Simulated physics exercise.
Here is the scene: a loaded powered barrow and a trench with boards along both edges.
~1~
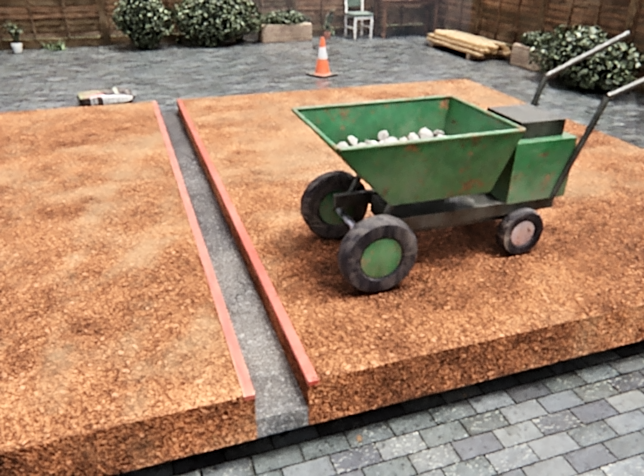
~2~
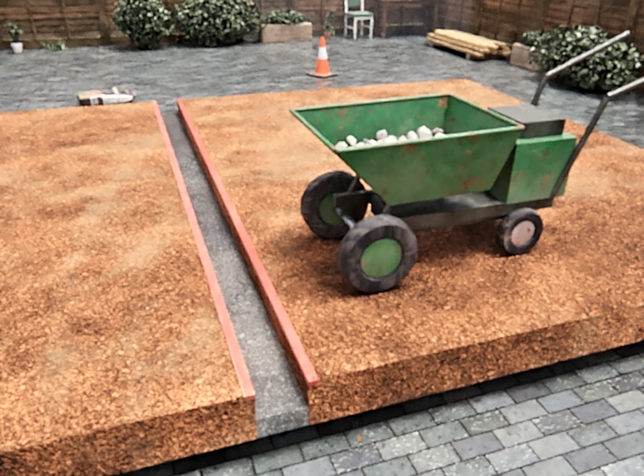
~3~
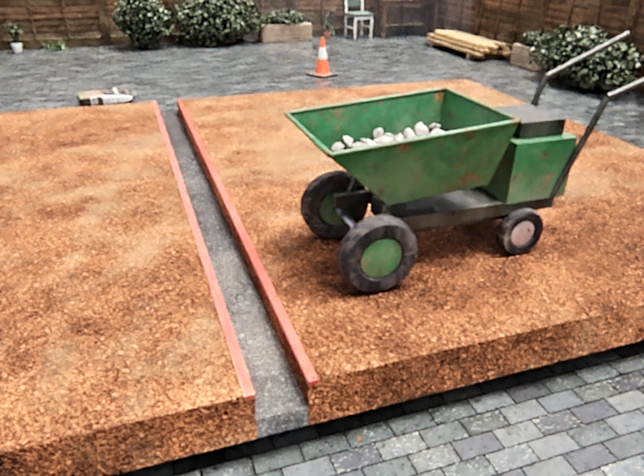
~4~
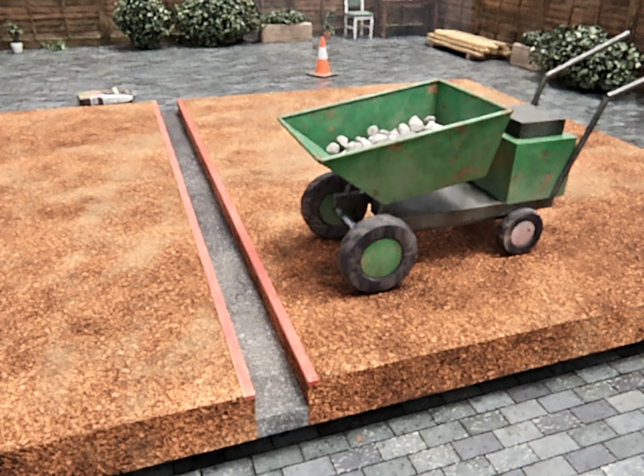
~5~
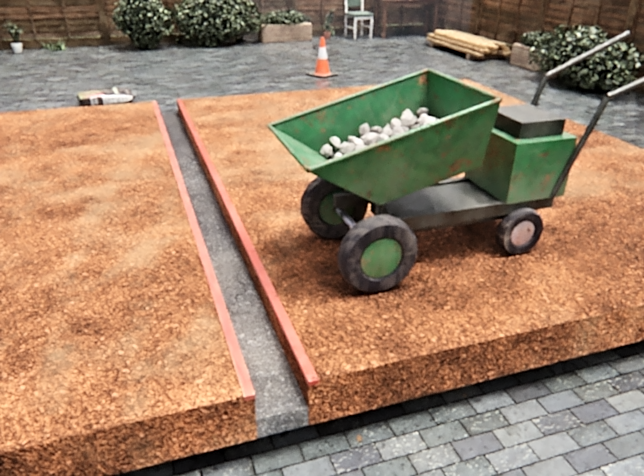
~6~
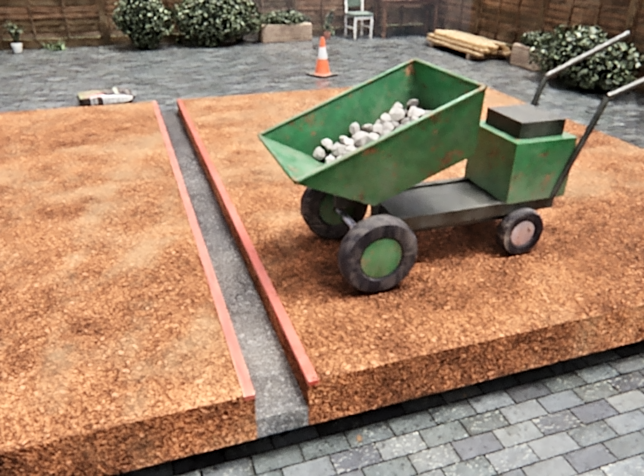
In a paved yard, a green barrow's skip of pale stones gradually tilts left.
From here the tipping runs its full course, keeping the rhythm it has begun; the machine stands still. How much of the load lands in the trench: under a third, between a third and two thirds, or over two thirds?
Between a third and two thirds.
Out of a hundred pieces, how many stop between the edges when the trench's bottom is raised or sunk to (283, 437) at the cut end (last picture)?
About 60 per cent.
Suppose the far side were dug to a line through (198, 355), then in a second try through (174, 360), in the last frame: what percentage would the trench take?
Respectively, 90 % and 100 %.
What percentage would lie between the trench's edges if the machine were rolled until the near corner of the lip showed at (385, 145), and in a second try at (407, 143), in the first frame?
70 % and 50 %.
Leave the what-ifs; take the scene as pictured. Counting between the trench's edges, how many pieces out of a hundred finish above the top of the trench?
Estimate: Near 15 per cent.
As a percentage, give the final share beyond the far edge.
I'd put it at some 45 per cent of the load.
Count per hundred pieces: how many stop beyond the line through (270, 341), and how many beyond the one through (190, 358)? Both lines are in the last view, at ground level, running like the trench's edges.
In order: 80 per cent, then 20 per cent.
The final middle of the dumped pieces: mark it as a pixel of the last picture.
Resting centre, last picture - approx. (223, 280).
Soon, skip tipped steeply; all in the skip.
A while on, skip tipped right over; about two thirds in the skip; about a quarter in or heaped over the trench; about a quarter beyond it.
Towards the end, skip tipped right over; a small part in the skip; about half in or heaped over the trench; about half beyond it.
Finally, skip tipped right over; a small part in the skip; about half in or heaped over the trench; about half beyond it.
